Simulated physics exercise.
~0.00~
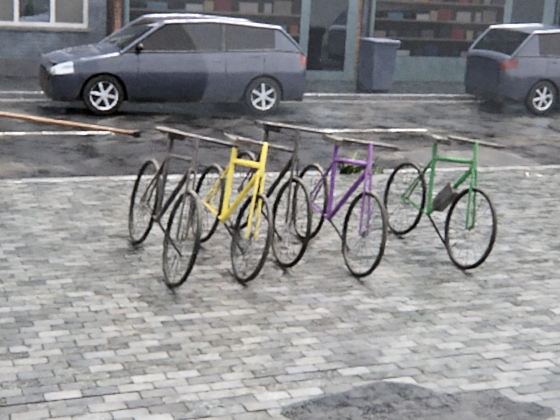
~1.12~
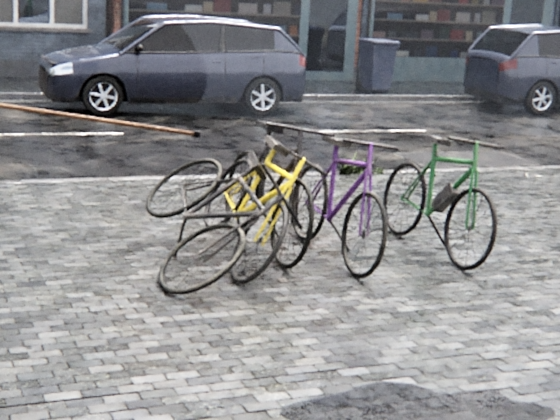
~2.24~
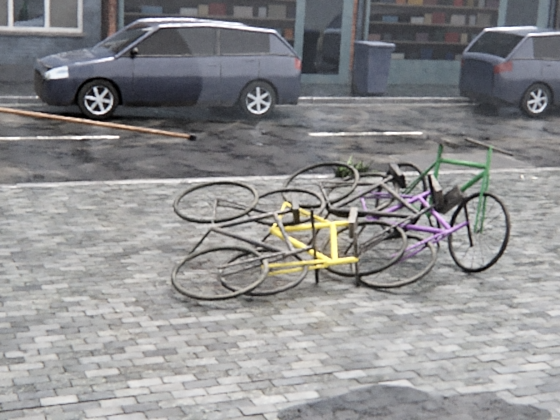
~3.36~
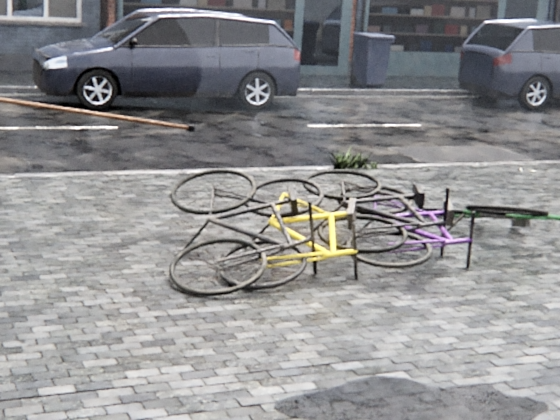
Row of parked bicycles toppling rightward like dominoes on a paved street, yellow, then purple, and finally green, leaving none standing.
